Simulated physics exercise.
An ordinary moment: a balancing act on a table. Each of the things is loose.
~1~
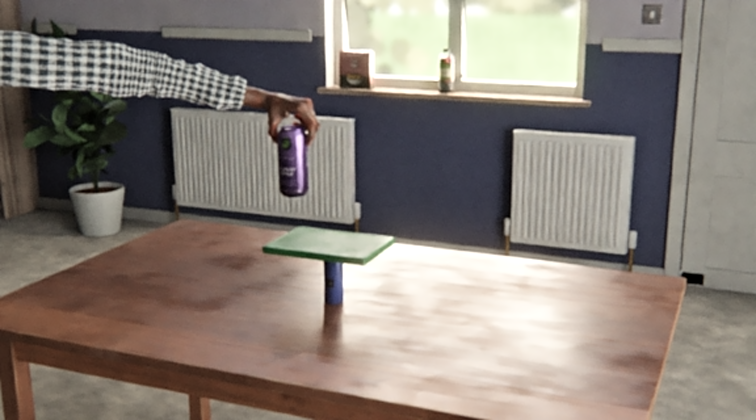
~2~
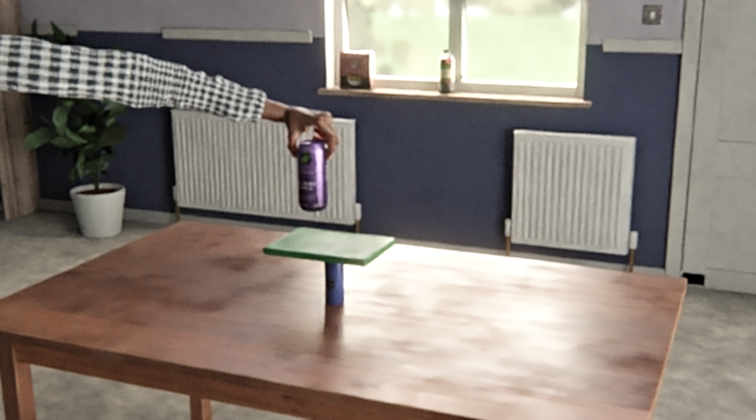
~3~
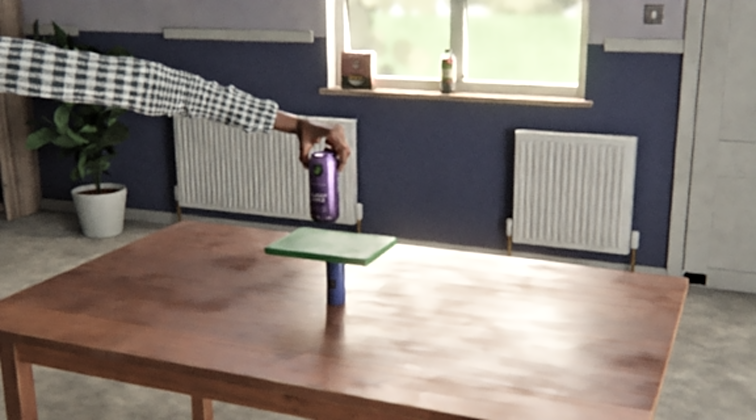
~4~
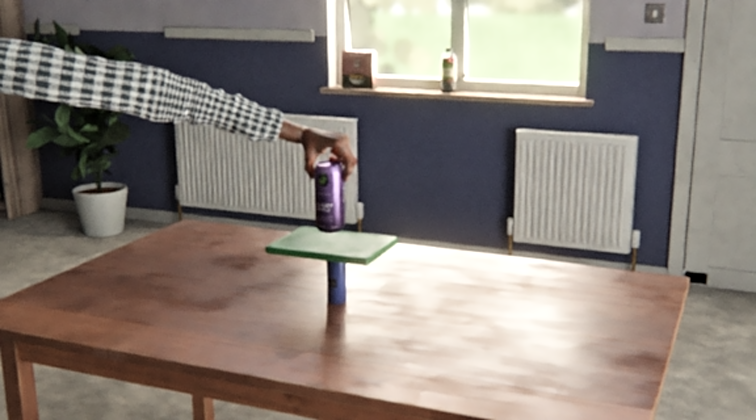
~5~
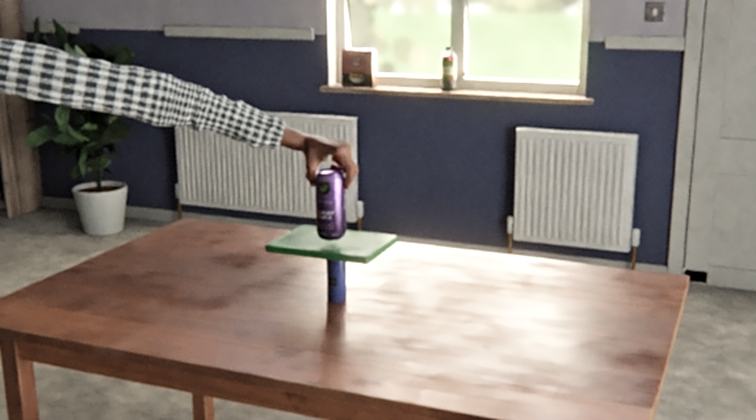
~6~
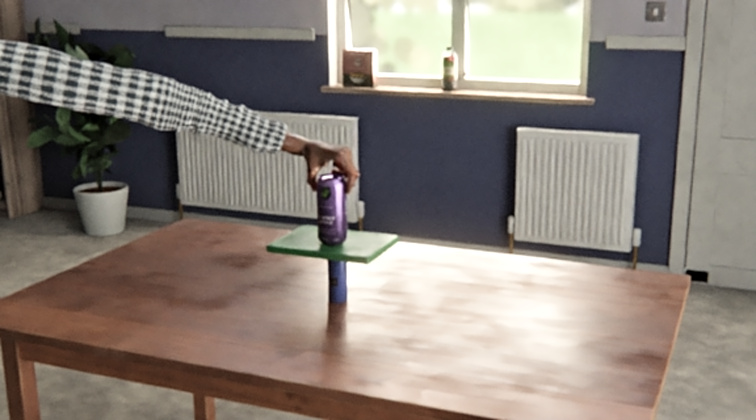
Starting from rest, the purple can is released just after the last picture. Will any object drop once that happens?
No. Stays put.
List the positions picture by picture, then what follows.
The first frame shows on its way; purple can (293, 162); green lid (330, 245).
The second frame shows on its way; purple can (313, 176); green lid (331, 246).
The third frame shows on its way; purple can (324, 188); green lid (332, 246).
The fourth frame shows on its way; purple can (330, 197); green lid (333, 245).
The fifth frame shows on its way; purple can (331, 205); green lid (333, 244).
The sixth frame shows in place under the hand; purple can (332, 210); green lid (334, 244).
Then, 0.20 s past the last view, nothing moves.
Then, 0.40 s past the last view, purple can resting near (332, 210).
Finally, all 3 still in place. Final places as the last picture's camera would see them, purple can near (332, 210). The stack holds.
